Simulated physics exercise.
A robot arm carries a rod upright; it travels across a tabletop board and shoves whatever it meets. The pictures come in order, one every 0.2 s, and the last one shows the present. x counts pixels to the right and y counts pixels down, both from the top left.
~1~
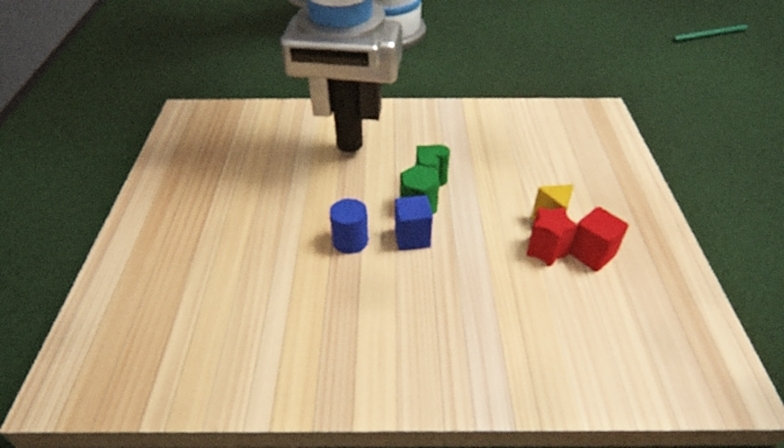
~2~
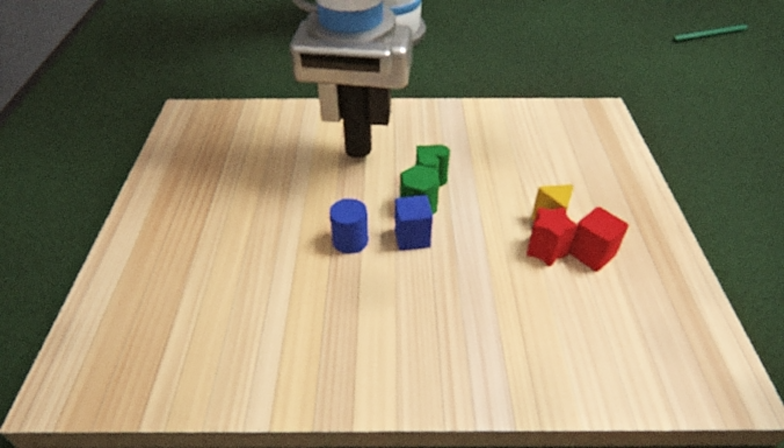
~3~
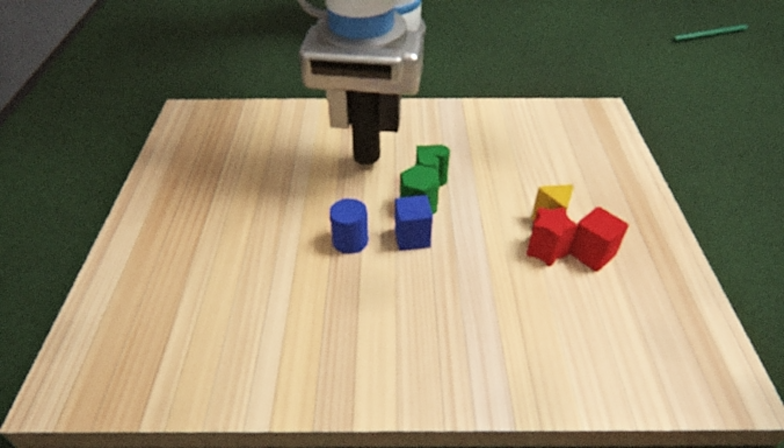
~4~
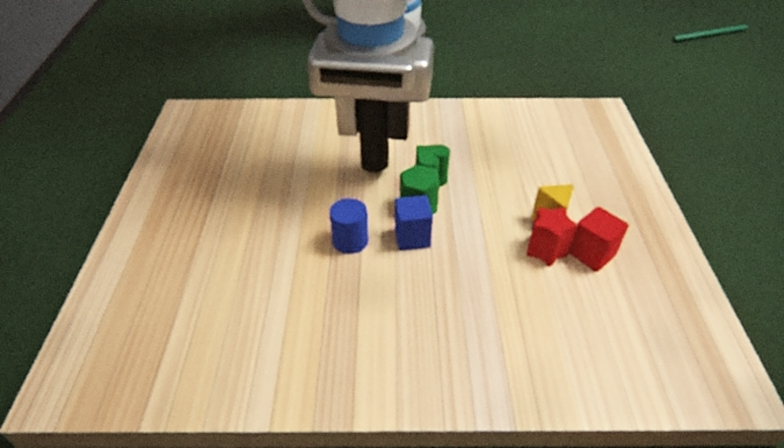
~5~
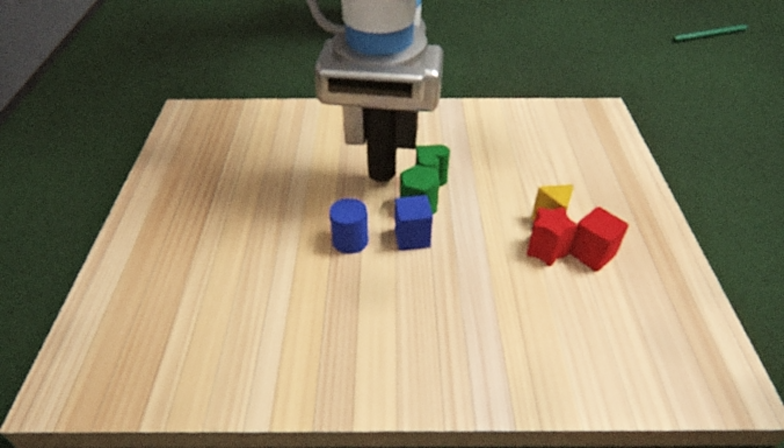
A robot arm moves its black rod slightly right and nearer above still, colored blocks.
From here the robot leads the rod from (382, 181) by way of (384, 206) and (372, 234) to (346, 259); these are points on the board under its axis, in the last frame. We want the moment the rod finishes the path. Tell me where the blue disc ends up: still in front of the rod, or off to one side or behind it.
In the end it is ahead.
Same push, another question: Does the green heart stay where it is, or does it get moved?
It will be resting on its spot.
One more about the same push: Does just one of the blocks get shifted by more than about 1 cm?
In short: Yes.
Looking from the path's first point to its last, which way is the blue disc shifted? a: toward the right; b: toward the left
The one that fits is a, toward the right.
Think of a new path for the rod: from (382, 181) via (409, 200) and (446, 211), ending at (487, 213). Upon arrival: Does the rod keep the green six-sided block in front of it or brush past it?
It ends up beside or behind the rod.
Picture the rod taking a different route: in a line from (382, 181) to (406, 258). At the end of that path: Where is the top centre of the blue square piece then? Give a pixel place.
I'd guess (442, 233).
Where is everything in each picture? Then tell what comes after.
Tip of the rod (350, 144), middles of tops, blue disc (348, 210), green six-sided block (420, 176), green heart (432, 153), in the first frame.
Rod (358, 150), nothing pushed, in the second frame.
Rod (367, 156), nothing pushed, in the third frame.
Rod (375, 164), nothing pushed, in the fourth frame.
Rod (382, 173), blue disc (348, 210), green six-sided block (420, 176), green heart (432, 153), in the fifth frame.
What follows on the original path. One third of the way, rod (384, 200); nothing pushed yet.
Two thirds of the way, rod (372, 226); blue disc (339, 216).
At the end, rod (346, 252); blue disc (306, 233); green six-sided block unmoved; green heart unmoved.
